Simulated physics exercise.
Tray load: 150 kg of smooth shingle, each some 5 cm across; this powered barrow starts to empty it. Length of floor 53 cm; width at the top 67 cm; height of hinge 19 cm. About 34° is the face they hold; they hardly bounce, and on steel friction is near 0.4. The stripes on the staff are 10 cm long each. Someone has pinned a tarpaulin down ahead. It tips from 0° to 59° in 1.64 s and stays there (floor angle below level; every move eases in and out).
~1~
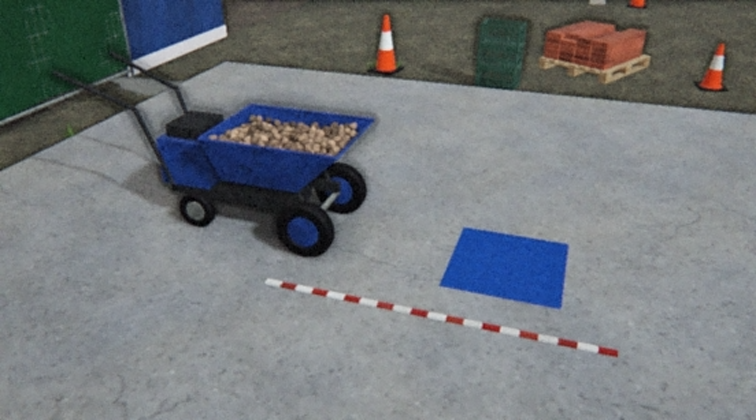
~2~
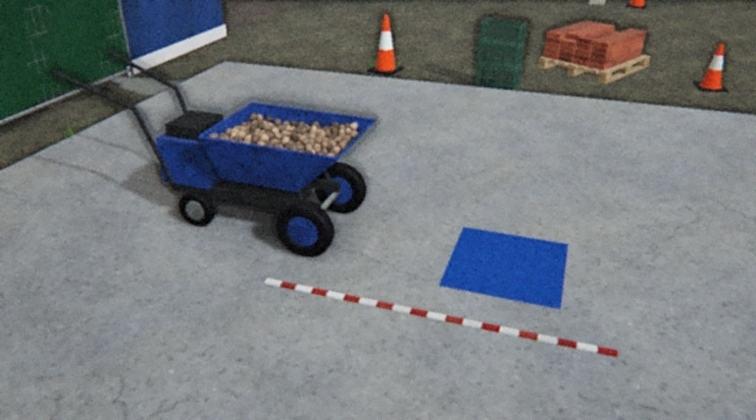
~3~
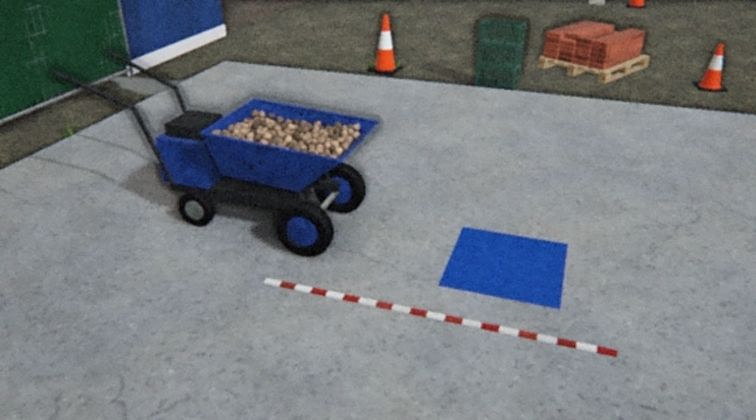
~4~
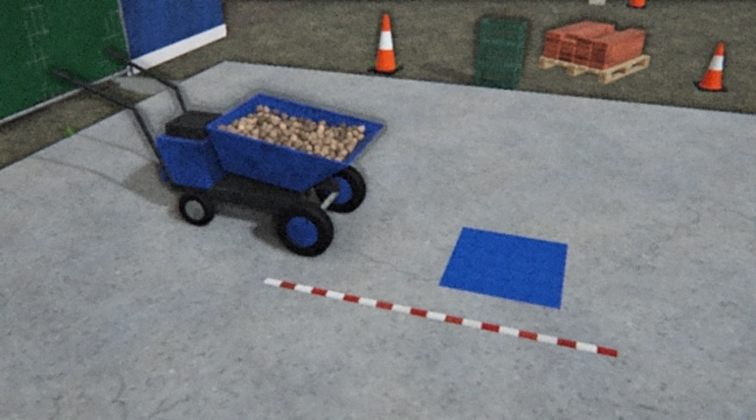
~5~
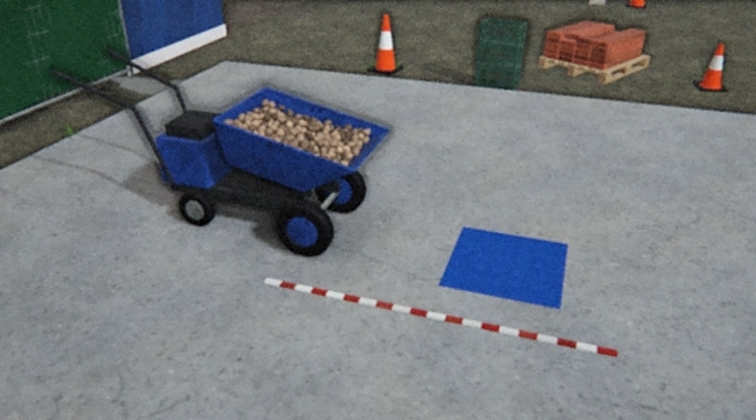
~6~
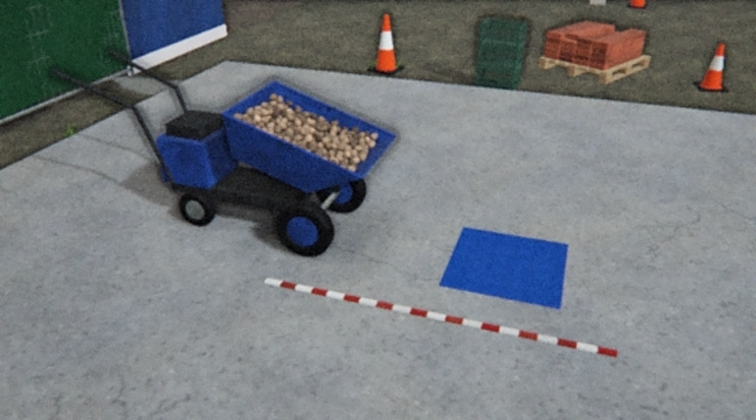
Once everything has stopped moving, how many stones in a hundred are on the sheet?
Roughly 30 of every hundred stones are there.
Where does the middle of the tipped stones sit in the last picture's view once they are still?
Somewhere around (445, 247) in the last picture.
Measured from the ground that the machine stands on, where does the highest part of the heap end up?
Around 22 cm above it, I'd say.
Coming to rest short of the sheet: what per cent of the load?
I'd put it at around 60 per cent.
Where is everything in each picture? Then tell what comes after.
The first frame shows lip at (337, 159), floor tilted 0°, highest stones at (280, 130).
In the second frame, the tray is at 1°, its lip at (338, 159); the top of the load is at (281, 129).
The third frame shows lip at (341, 161), floor tilted 3°, highest stones at (279, 127).
In the fourth frame, the tray is at 7°, its lip at (347, 165); the top of the load is at (265, 120).
In the fifth frame, the tray is at 12°, its lip at (354, 171); the top of the load is at (266, 113).
The sixth frame shows lip at (362, 178), floor tilted 18°, highest stones at (271, 107).
A little later the floor is at 50°; 100 % in the tray; the foremost stones are at (403, 195).
Then the floor is at 59°; 57 % in the tray, 33 % short of the sheet, 9 % on the sheet, 1 % off the sheet elsewhere; the foremost stones are at (486, 252).
Later still the floor is at 59°; 27 % in the tray, 39 % short of the sheet, 27 % on the sheet, 8 % off the sheet elsewhere; the foremost stones are at (553, 276).
In the end the floor is at 59°; 0 % in the tray, 58 % short of the sheet, 30 % on the sheet, 12 % off the sheet elsewhere; the foremost stones are at (608, 288).
